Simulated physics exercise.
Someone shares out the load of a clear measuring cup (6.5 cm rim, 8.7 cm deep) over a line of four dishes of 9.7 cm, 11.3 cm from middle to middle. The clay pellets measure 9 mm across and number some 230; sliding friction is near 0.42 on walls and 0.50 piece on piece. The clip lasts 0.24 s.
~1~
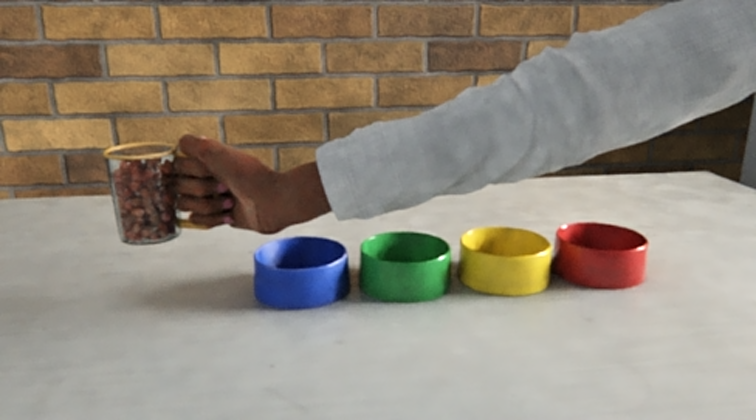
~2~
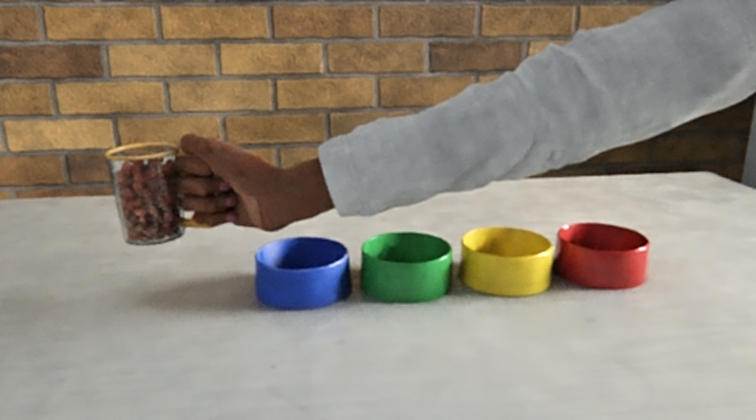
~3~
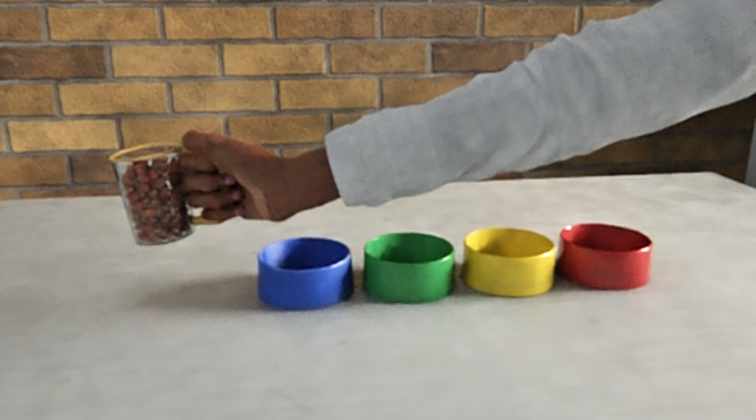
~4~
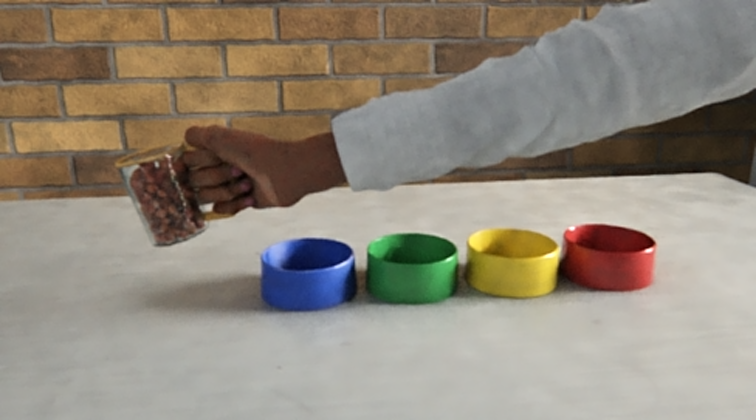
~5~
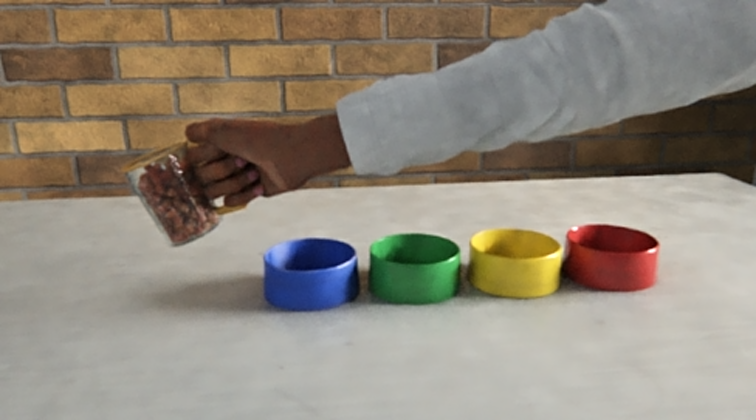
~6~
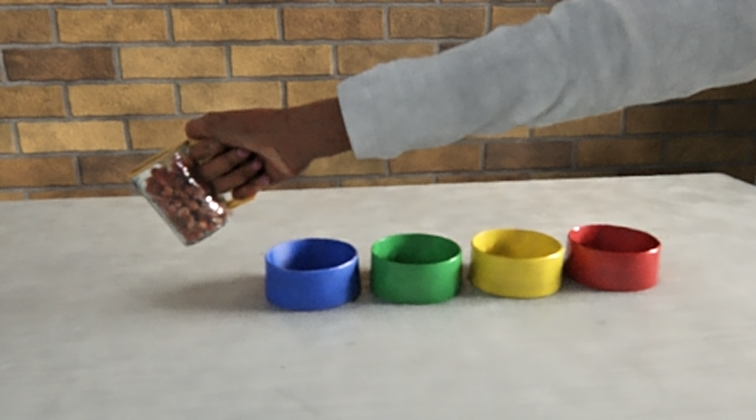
A hand tilting a clear cup of reddish-brown pellets leftward while shifting slightly right, beside four coloured dishes on a pale table.
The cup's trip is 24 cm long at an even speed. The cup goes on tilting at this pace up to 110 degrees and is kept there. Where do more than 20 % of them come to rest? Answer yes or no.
Red: No, blue: Yes, green: No, yellow: No, counter: Yes.
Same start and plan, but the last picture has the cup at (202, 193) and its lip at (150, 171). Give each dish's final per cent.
Red 0; blue 90; green 0; yellow 0.
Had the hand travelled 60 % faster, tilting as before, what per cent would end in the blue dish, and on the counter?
In that case blue 90; counter 10.
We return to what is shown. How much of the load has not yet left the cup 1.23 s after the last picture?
Roughly 10 per cent.
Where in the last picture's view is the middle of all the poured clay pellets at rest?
At about (244, 289).
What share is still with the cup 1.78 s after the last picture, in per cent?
About 0 per cent.
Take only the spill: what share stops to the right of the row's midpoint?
About 0 per cent.
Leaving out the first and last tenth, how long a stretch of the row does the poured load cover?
Roughly 14 cm.
Then, 0.74 s after the last picture, tilt 110 degrees; cup holds 55 %.
Then, 1.23 s after the last picture, tilt 110 degrees; cup holds 10 %, blue 25 %.
Then, 1.78 s after the last picture, tilt 110 degrees; cup holds 0 %, blue 35 %.
In the end, red 0 %, blue 35 %, green 0 %, yellow 0 %, counter 65 %.
